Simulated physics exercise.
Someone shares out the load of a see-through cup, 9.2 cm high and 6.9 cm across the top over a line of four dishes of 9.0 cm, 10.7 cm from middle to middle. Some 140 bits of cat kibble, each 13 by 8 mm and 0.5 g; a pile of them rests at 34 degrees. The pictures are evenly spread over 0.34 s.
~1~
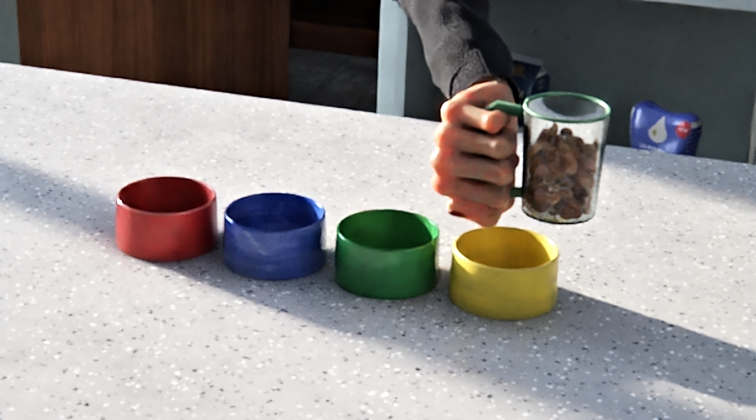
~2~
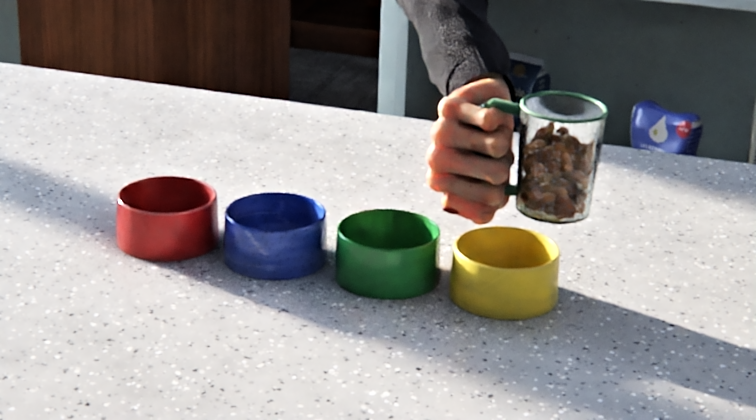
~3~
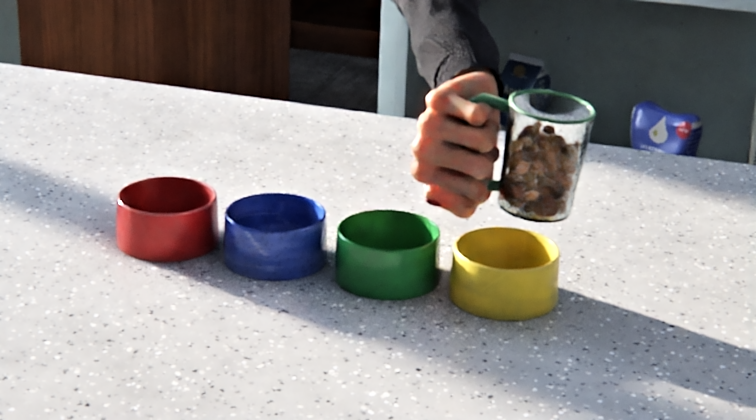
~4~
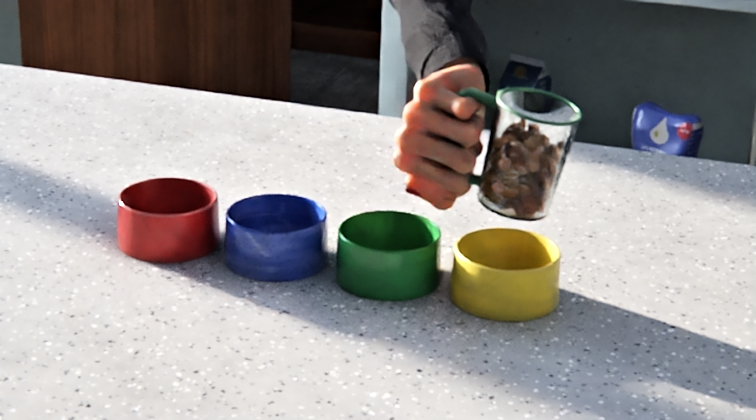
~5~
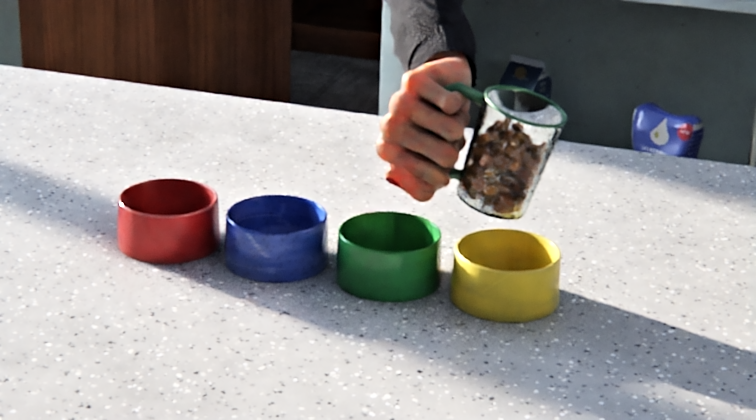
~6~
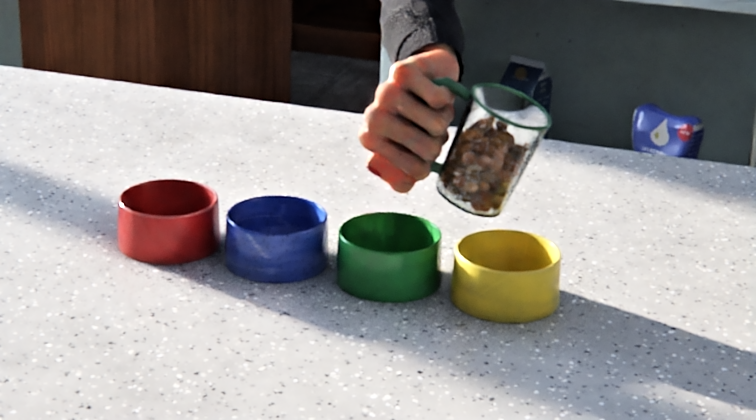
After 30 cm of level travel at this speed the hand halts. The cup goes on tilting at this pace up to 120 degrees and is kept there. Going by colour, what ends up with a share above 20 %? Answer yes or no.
Red dish: No; blue dish: Yes; green dish: No; yellow dish: No; on the counter: No.
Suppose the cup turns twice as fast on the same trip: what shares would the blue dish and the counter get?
Then: Blue 30; counter 20.
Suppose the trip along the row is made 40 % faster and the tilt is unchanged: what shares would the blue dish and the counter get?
Blue 100, counter 0.
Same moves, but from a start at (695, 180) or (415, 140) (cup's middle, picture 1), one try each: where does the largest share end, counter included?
Most goes to: Green, then red.
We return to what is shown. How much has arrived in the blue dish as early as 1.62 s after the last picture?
Near 70 per cent so far.
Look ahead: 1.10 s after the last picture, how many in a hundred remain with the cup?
Roughly 100 per cent.
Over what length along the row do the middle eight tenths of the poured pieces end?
About 5 cm.
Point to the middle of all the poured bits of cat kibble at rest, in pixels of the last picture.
At about (283, 239).
Then, 0.66 s after the last picture, tilt 67 degrees; cup holds 100 %.
Then, 1.10 s after the last picture, tilt 98 degrees; cup holds 100 %.
Then, 1.62 s after the last picture, tilt 120 degrees; cup holds 30 %, blue 70 %.
In the end, red 0 %, blue 100 %, green 0 %, yellow 0 %, counter 0 %.
